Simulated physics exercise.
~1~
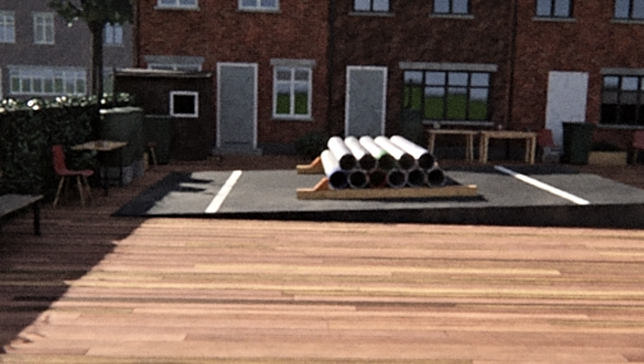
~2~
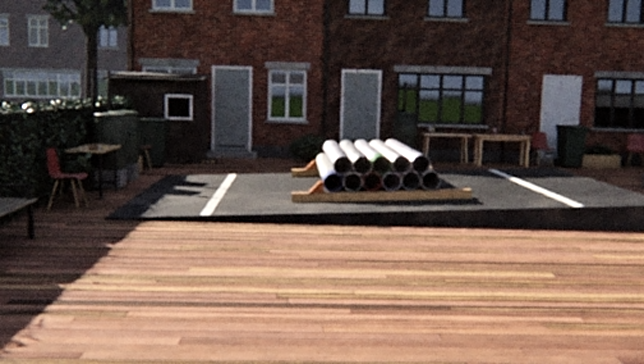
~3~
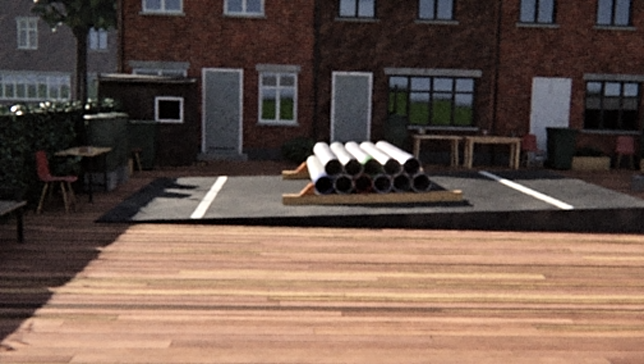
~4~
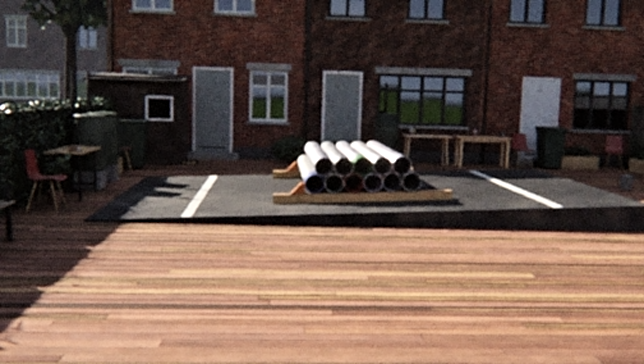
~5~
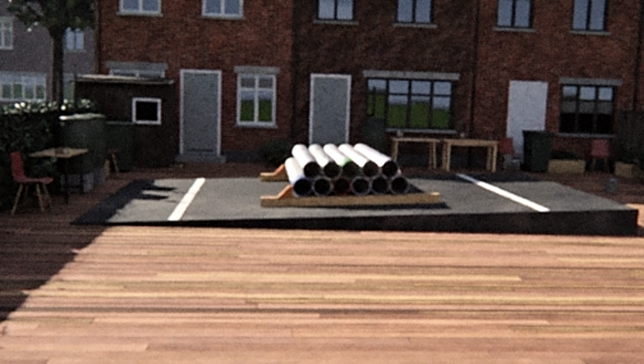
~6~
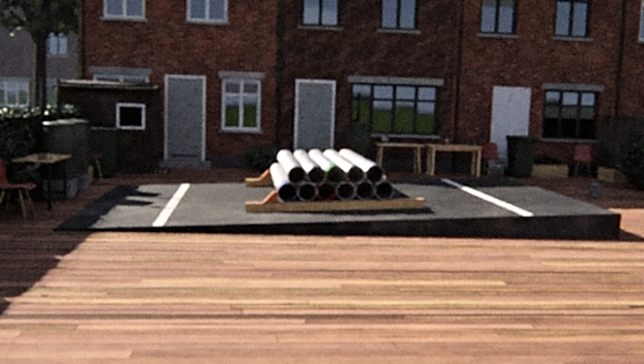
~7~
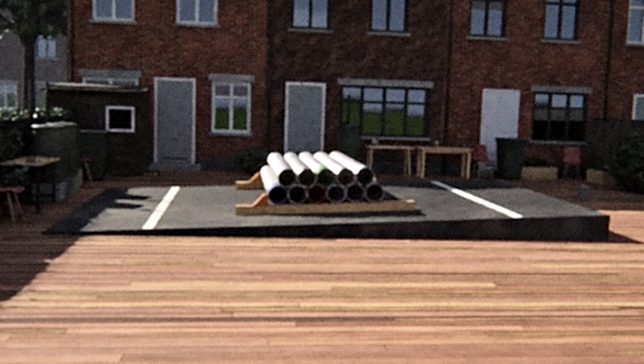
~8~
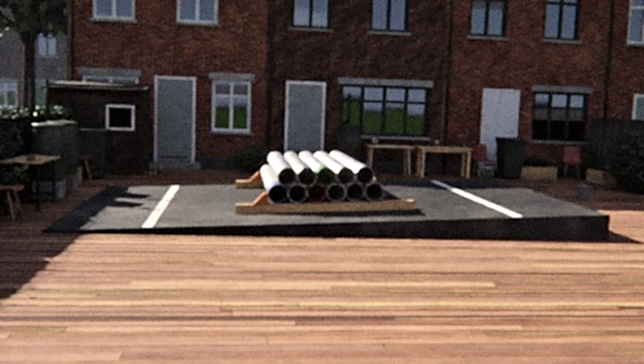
In a sunlit yard floored with wooden planks, a stack of pale, hollow pipes rests on low timber bearers on a dark, raised pad between two white lines. Brick houses with grey doors stand behind it, with tables and chairs to either side. The view pans slowly to the right, so the stack drifts toward the left of the scene. The pipes, their open ends facing forward, do not roll or shift as it moves. The view then settles, and the stack remains whole on its bearers, with no pipe over either line.
